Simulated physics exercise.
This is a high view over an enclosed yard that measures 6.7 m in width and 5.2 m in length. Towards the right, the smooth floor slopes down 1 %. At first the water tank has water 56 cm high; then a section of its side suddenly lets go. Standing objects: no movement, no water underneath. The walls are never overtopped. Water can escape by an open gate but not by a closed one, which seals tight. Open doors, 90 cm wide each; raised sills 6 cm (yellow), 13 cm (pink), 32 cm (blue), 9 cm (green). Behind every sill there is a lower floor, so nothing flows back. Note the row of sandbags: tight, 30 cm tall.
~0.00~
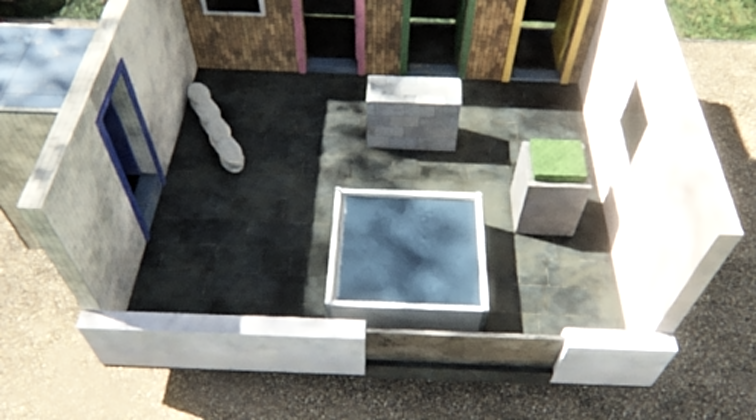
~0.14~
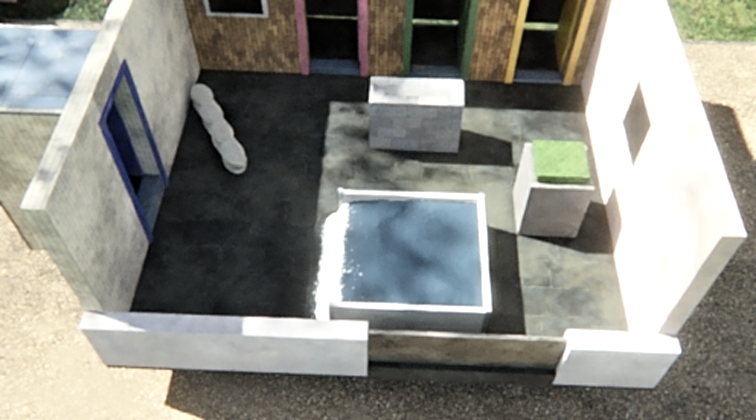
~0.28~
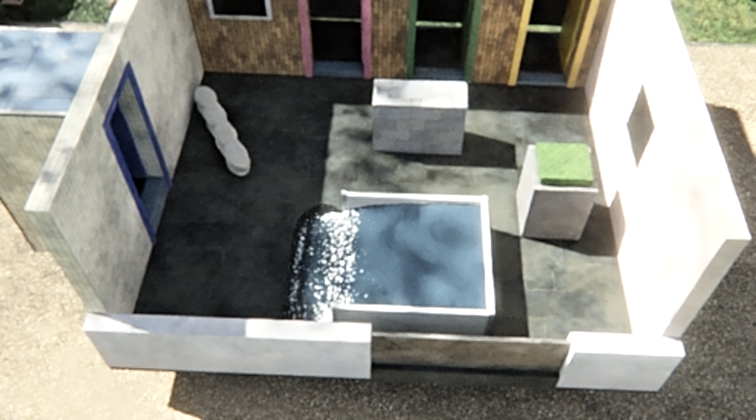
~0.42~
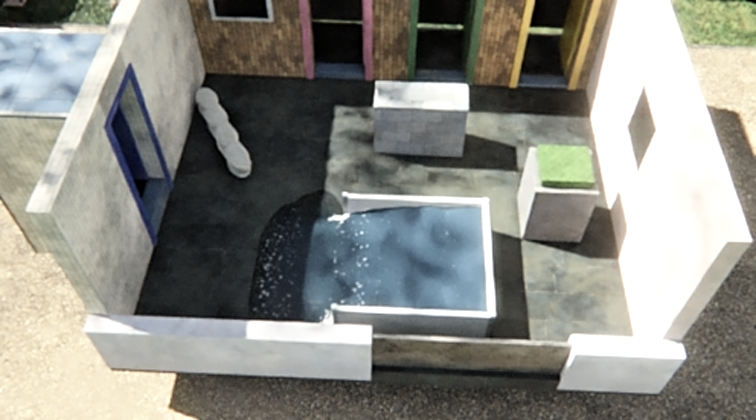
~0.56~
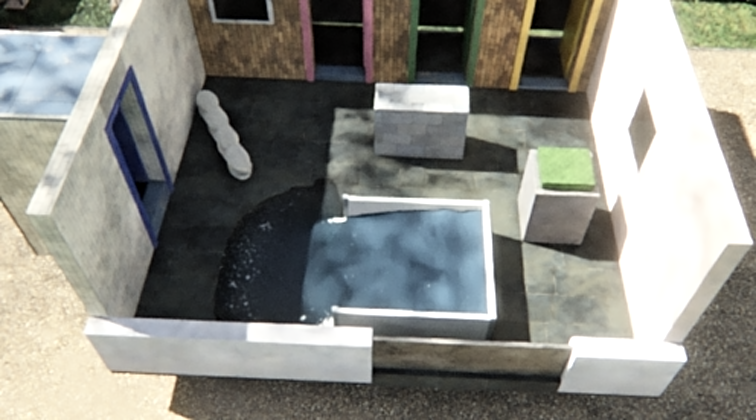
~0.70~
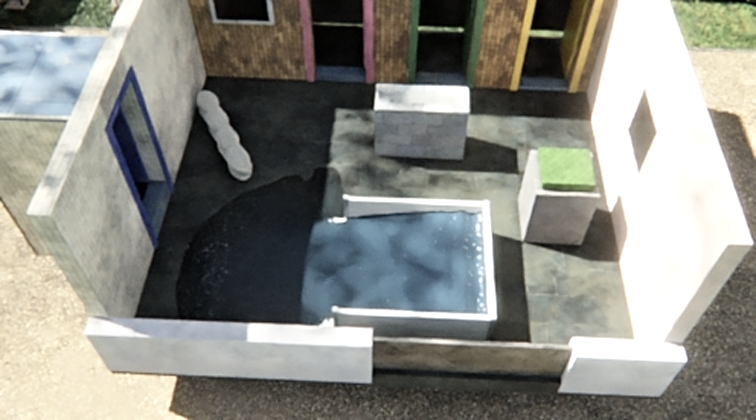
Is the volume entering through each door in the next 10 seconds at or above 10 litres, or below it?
Outcome: Yellow door: Falls short. Pink door: Falls short. Blue door: Falls short. Green door: Falls short.
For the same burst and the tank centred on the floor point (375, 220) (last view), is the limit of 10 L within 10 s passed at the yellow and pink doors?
Yellow: Too much; pink: Within limit.
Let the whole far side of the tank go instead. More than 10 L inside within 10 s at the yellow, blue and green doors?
Against that limit: Yellow above, blue not over, green past it.
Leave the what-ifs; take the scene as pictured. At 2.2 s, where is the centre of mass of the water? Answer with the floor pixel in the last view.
About (280, 266).
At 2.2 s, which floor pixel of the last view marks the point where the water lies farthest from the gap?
That would be close to (196, 112).
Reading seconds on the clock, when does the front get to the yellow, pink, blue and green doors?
Yellow = 6.5 s, pink = 3.8 s, blue = 0.9 s, green = 5.5 s.
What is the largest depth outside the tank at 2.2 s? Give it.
It gets to some 37 cm.
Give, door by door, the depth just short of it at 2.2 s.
Depth readings (cm): Yellow = 0; pink = 0; blue = 25; green = 0.
After 1.4 s water covers 25 % of the floor and is deepest (34 cm) near (127, 344); yellow door not reached, pink door not reached, blue door 23 cm at the sill, 0 L in, green door not reached.
After 2.2 s water covers 30 % of the floor and is deepest (37 cm) near (127, 344); yellow door not reached, pink door not reached, blue door 25 cm at the sill, 0 L in, green door not reached.
After 3.5 s water covers 40 % of the floor and is deepest (40 cm) near (196, 112); yellow door not reached, pink door not reached, blue door 17 cm at the sill, 0 L in, green door not reached.
After 6.0 s water covers 70 % of the floor and is deepest (18 cm) near (127, 344); yellow door not reached, pink door 12 cm at the sill, 0 L in, blue door 11 cm at the sill, 0 L in, green door 7 cm at the sill, 0 L in.
After 10.0 s water covers 90 % of the floor and is deepest (12 cm) near (293, 352); yellow door 8 cm at the sill, 1 L in, pink door 3 cm at the sill, 1 L in, blue door 4 cm at the sill, 0 L in, green door 3 cm at the sill, 0 L in.
